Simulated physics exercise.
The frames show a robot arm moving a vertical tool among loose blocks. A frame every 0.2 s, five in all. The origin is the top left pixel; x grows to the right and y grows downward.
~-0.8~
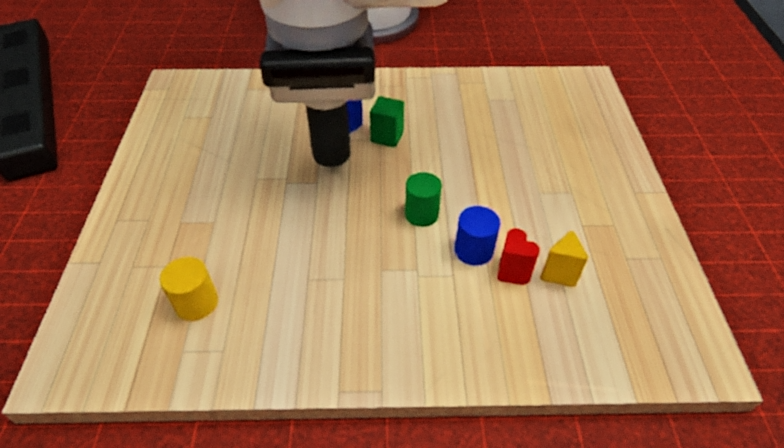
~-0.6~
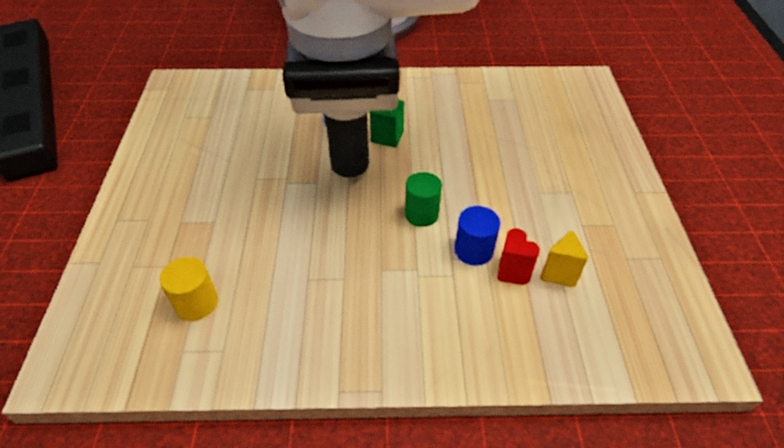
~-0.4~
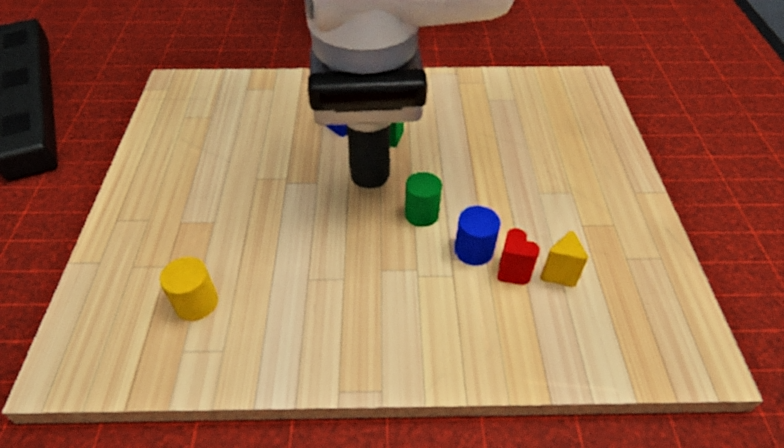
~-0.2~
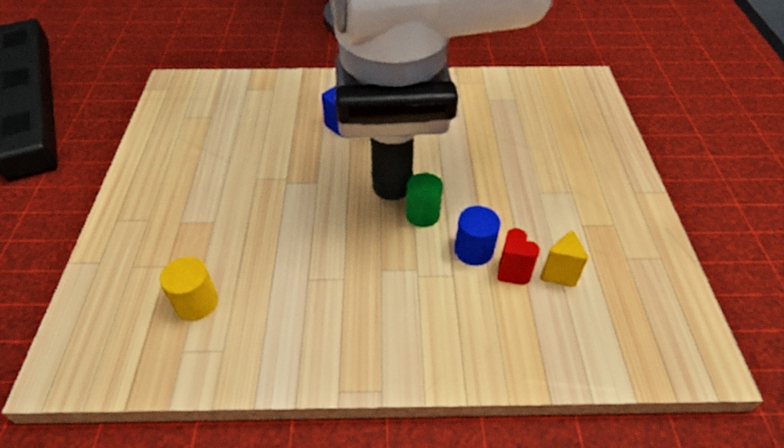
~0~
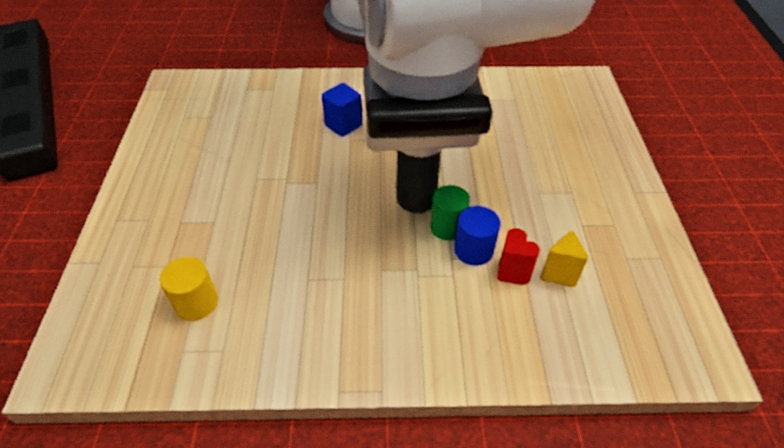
A robot arm slid its black vertical tool down and to the right across the wooden board, then nudged the green cylinder toward the blue cylinder, while the other blocks stayed put.
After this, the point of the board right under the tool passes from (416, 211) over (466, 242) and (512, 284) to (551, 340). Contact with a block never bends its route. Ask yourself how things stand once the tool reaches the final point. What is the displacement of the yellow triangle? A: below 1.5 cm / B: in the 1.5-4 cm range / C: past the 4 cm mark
Choice B: In the 1.5-4 cm range.
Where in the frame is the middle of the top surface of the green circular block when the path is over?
Close to (531, 217).
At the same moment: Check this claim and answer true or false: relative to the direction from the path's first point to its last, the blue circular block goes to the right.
Answer: False.
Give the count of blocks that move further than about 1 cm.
It will shift three or more blocks.
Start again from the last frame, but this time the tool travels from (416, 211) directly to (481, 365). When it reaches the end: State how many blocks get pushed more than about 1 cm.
Three or more.
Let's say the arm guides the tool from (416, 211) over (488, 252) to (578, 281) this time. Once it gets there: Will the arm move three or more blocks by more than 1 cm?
Yes
The first path, step by step. One third of the way, tool at (469, 231); green circular block at (514, 216); blue circular block at (538, 244); red heart-shaped block at (555, 278); yellow triangle at (574, 248), turned 20° anticlockwise.
Two thirds of the way, tool at (516, 274); green circular block at (531, 217); blue circular block at (566, 252); red heart-shaped block at (557, 285), turned 15° clockwise; yellow triangle at (602, 256), turned 30° anticlockwise.
At the end, tool at (556, 330); green circular block at (531, 217); blue circular block at (574, 258); red heart-shaped block at (604, 335); yellow triangle at (609, 255), turned 35° anticlockwise.
